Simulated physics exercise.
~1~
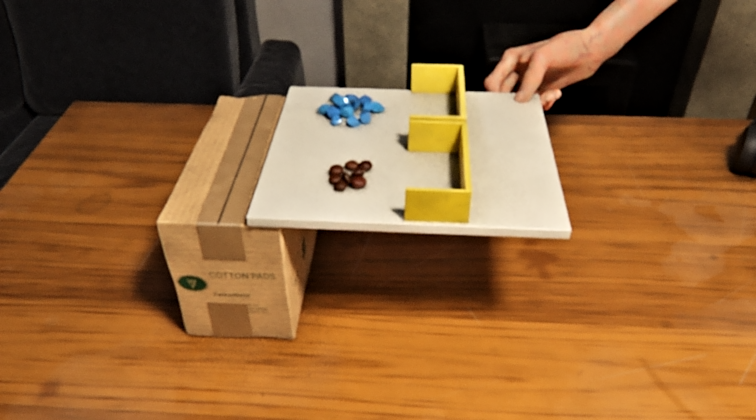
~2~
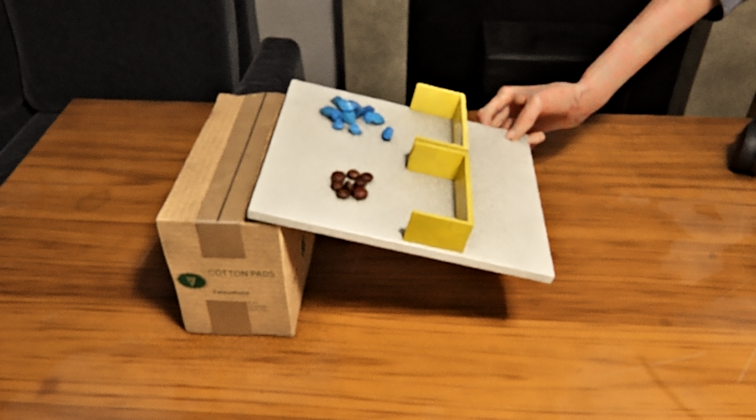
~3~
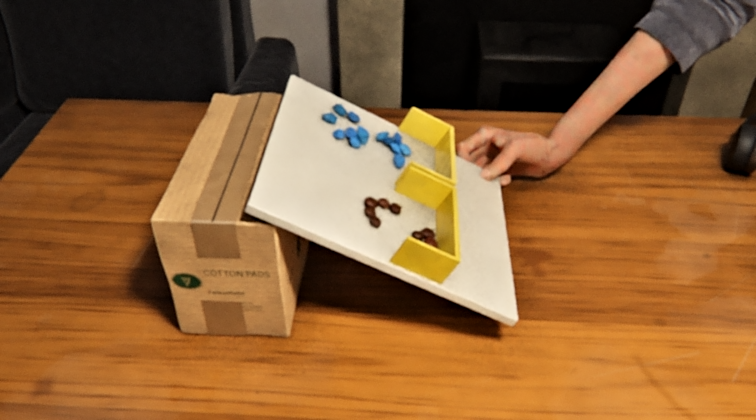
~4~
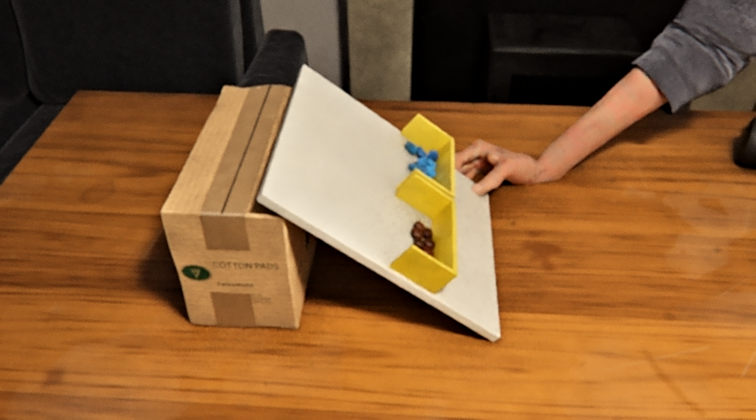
On a wooden table, a hand lowers a board until blue and brown pieces slide into yellow barriers.
